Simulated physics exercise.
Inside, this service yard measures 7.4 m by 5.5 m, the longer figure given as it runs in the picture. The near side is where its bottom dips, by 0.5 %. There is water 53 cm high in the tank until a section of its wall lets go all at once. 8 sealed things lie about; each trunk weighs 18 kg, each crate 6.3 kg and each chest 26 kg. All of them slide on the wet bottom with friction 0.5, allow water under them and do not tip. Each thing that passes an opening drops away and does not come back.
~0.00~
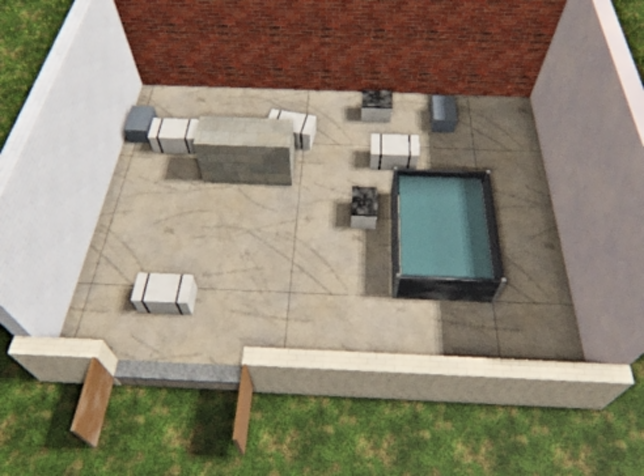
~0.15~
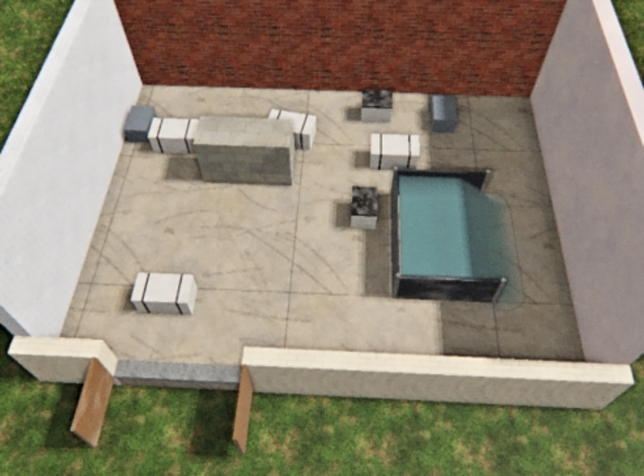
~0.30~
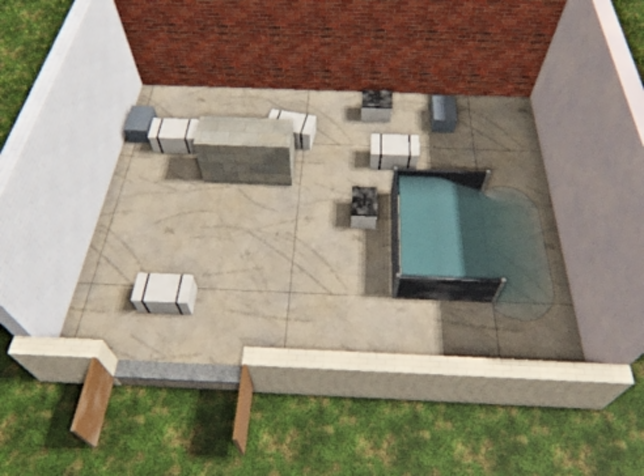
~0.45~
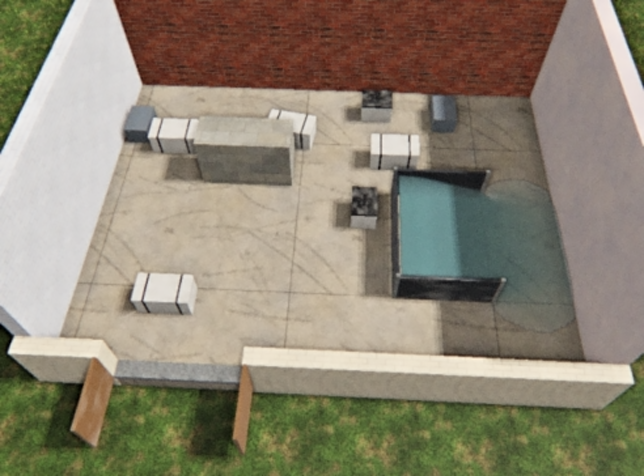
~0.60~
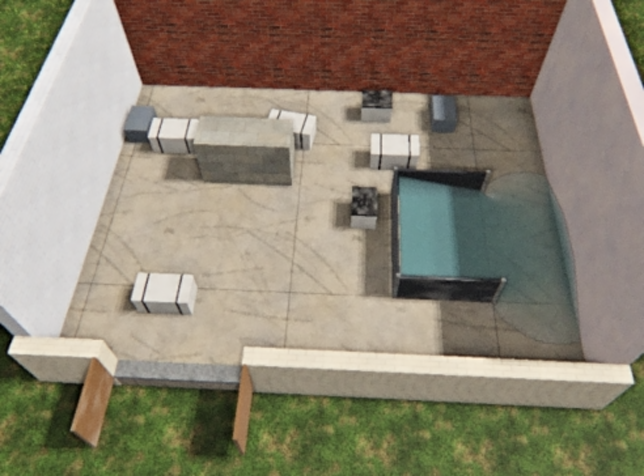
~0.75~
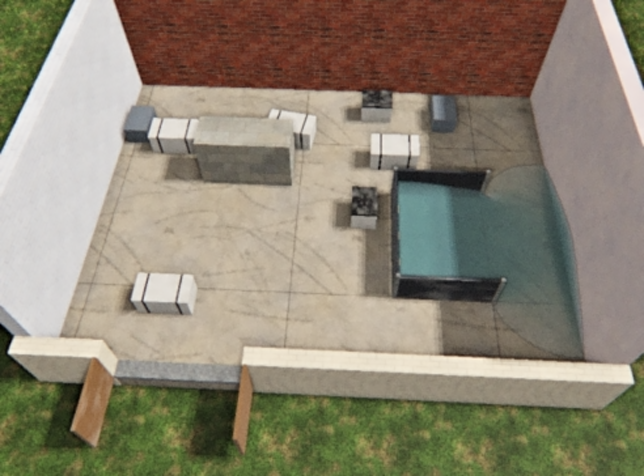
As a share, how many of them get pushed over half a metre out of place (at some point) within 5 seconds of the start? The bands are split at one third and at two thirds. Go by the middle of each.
It falls under one third.
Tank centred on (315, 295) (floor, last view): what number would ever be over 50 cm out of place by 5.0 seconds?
Result: 1 of them.
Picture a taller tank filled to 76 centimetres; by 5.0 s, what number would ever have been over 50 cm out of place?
That would give 3.
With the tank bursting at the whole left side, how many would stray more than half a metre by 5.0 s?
In that case the number is 4.
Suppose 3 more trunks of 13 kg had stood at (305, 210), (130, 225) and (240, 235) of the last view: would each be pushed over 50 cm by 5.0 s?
Well, in turn they are below that, below that and below that.
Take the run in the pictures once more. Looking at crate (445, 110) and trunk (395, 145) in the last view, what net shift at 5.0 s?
In that order: 120 cm, 20 cm.
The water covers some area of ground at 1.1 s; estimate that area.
About 7.0 m2.
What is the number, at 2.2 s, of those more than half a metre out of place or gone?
I make it 0 by then.
After 1.1 s 0 of 8 are over 50 cm from their spots; 0 afloat.
After 2.2 s 0 of 8 are over 50 cm from their spots; 0 afloat.
After 3.5 s 1 of 8 are over 50 cm from their spots; 1 afloat.
After 5.0 s 1 of 8 are over 50 cm from their spots, and 1 have been at some point; 1 afloat.
